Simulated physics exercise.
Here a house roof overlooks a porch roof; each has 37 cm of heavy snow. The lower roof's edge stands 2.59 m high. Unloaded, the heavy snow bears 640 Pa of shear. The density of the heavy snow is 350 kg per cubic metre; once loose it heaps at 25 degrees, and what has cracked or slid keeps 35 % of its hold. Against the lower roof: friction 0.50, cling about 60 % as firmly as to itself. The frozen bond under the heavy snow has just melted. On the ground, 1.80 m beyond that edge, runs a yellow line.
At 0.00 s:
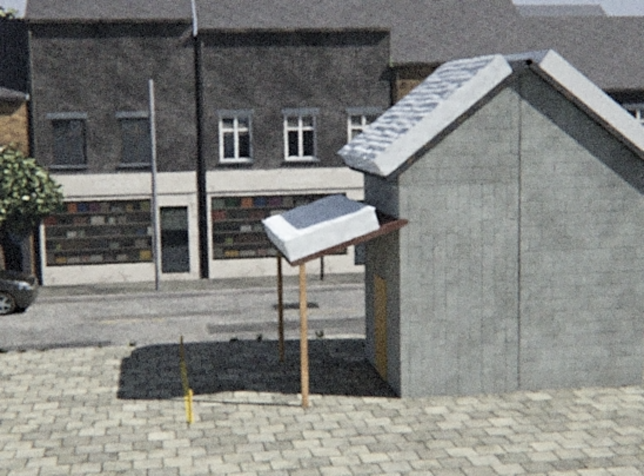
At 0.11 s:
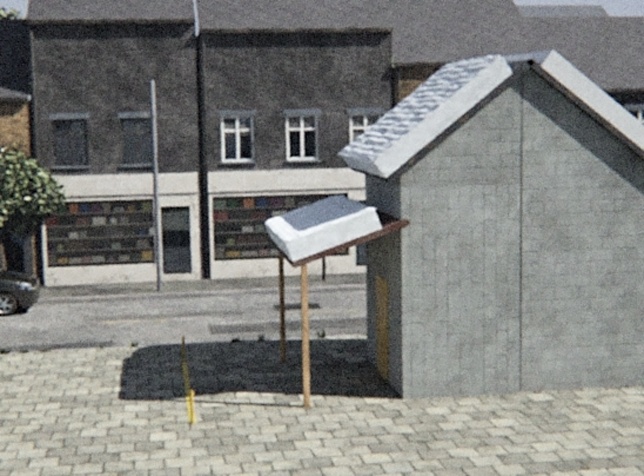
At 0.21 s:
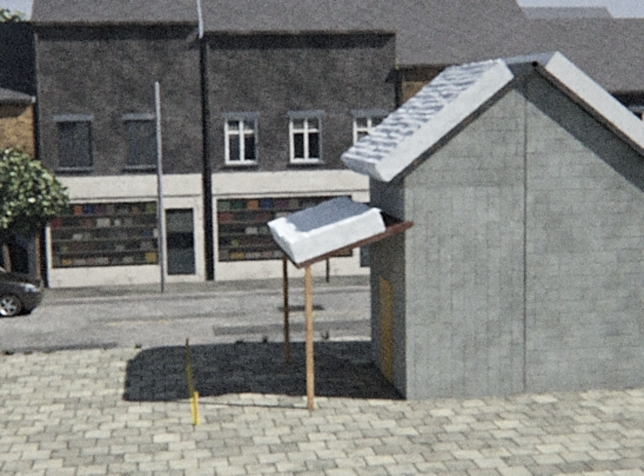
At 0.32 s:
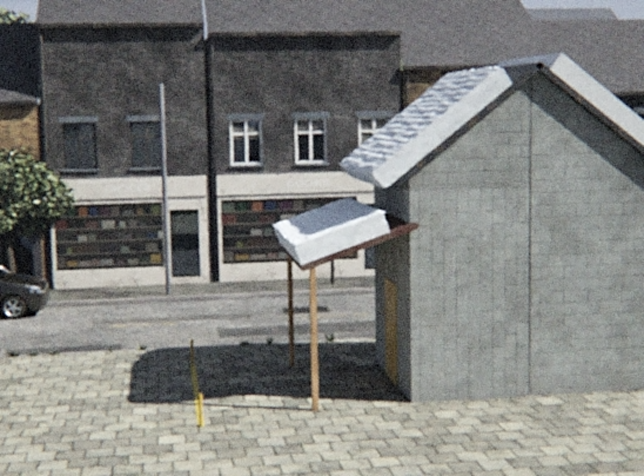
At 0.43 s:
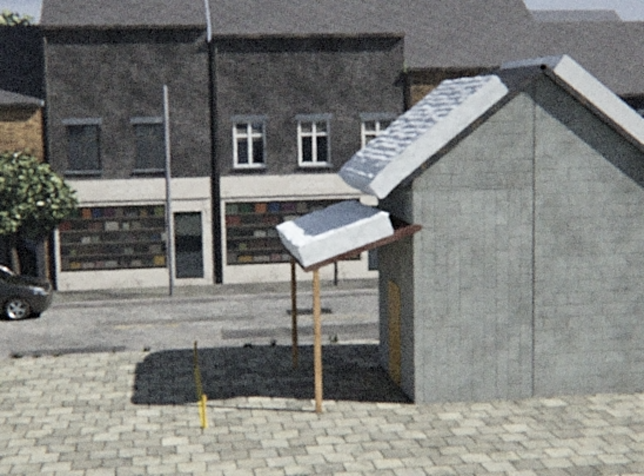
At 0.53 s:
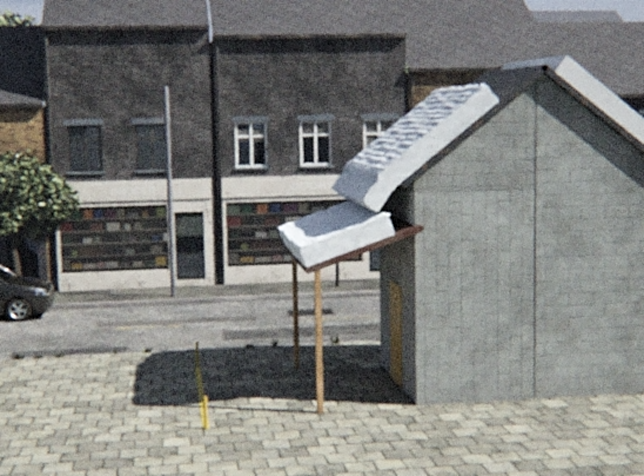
The clip shows a thick slab of snow on a grey building's left roof slope sliding slowly at first, then farther down past the roof's edge, cracking above a snow-covered porch roof on wooden posts.
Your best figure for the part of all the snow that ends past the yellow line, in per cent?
It comes to some 40 %.
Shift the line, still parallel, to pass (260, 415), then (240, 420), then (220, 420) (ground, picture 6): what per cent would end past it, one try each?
In that order: 65 %, 55 %, 45 %.
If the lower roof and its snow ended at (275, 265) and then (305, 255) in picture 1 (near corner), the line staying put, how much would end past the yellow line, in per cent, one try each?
In turn about 35 %, 45 %.
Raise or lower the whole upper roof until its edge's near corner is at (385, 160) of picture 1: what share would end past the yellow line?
It would be near 50 %.
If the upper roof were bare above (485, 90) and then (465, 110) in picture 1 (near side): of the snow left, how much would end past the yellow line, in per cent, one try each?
In turn about 25 %, 16 %.
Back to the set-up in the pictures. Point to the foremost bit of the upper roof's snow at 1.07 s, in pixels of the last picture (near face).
At about (289, 238).
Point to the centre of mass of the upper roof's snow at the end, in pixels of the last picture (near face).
Around (187, 392).
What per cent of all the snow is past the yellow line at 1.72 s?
Near 6 %.
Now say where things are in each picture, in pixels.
The first frame shows front end of the heavy snow at (384, 167).
The second frame shows front end of the heavy snow at (385, 168), its middle shifted 2.8 cm.
The third frame shows front end of the heavy snow at (385, 173), its middle shifted 11 cm, 4 % of it past the upper edge, in one piece.
The fourth frame shows front end of the heavy snow at (384, 170), its middle shifted 24 cm, 9 % of it past the upper edge, in one piece.
The fifth frame shows front end of the heavy snow at (379, 178), its middle shifted 43 cm, 15 % of it past the upper edge, in one piece.
The sixth frame shows front end of the heavy snow at (371, 193), its middle shifted 68 cm, 24 % of it past the upper edge, cracking.
By 1.07 s, none is below the lower edge and 0 % is past the line.
By 1.72 s, 50 % is below the lower edge and 6 % is past the line.
By 2.36 s, 75 % is below the lower edge and 37 % is past the line.
By 3.00 s, 75 % is below the lower edge and 40 % is past the line.
By 3.20 s, at the end, 75 % is below the lower edge and 40 % is past the line.
